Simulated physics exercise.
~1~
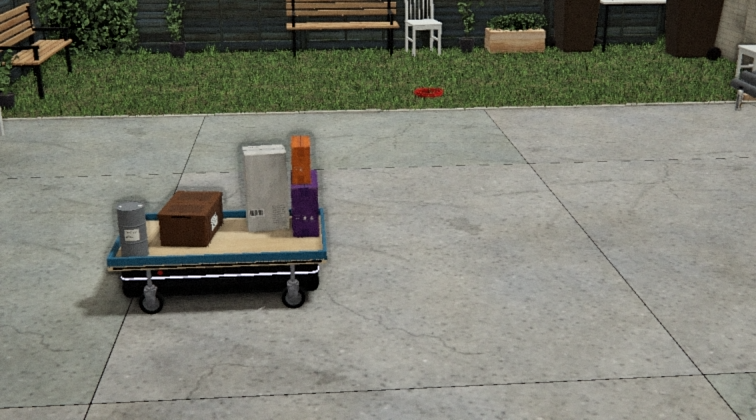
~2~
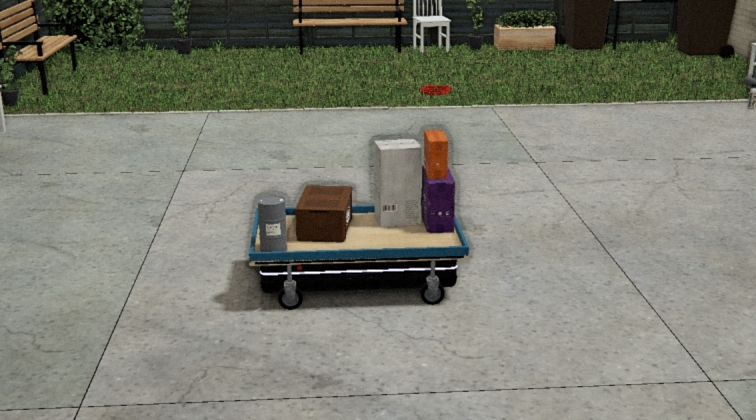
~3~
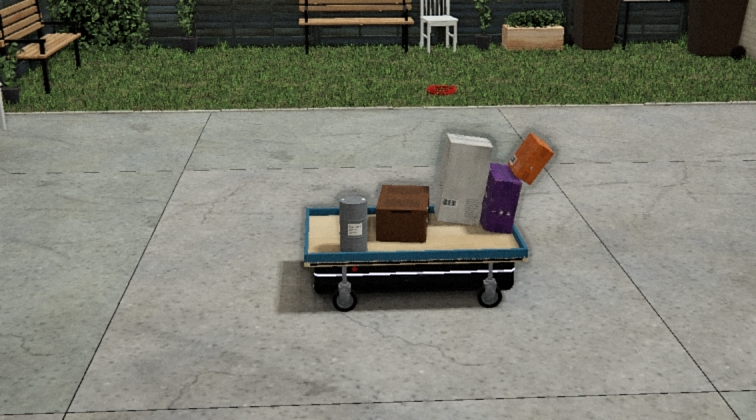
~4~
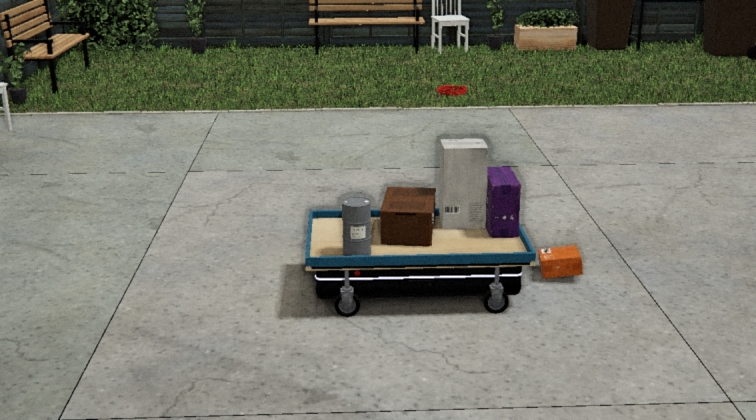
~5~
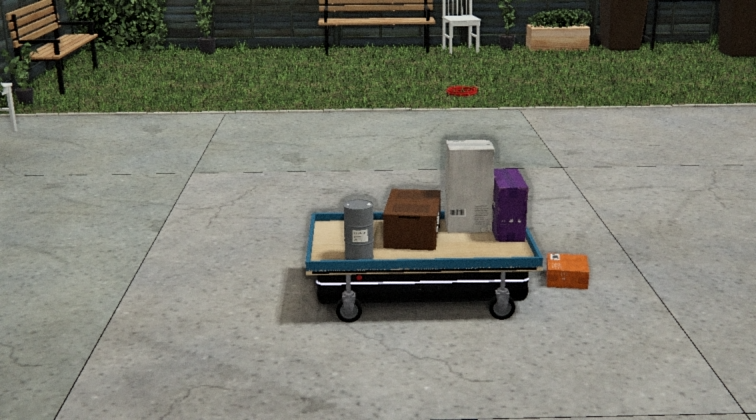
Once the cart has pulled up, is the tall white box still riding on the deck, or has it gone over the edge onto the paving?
The tall white box is still on the deck. It leans for a moment as the cart halts, then settles upright again.
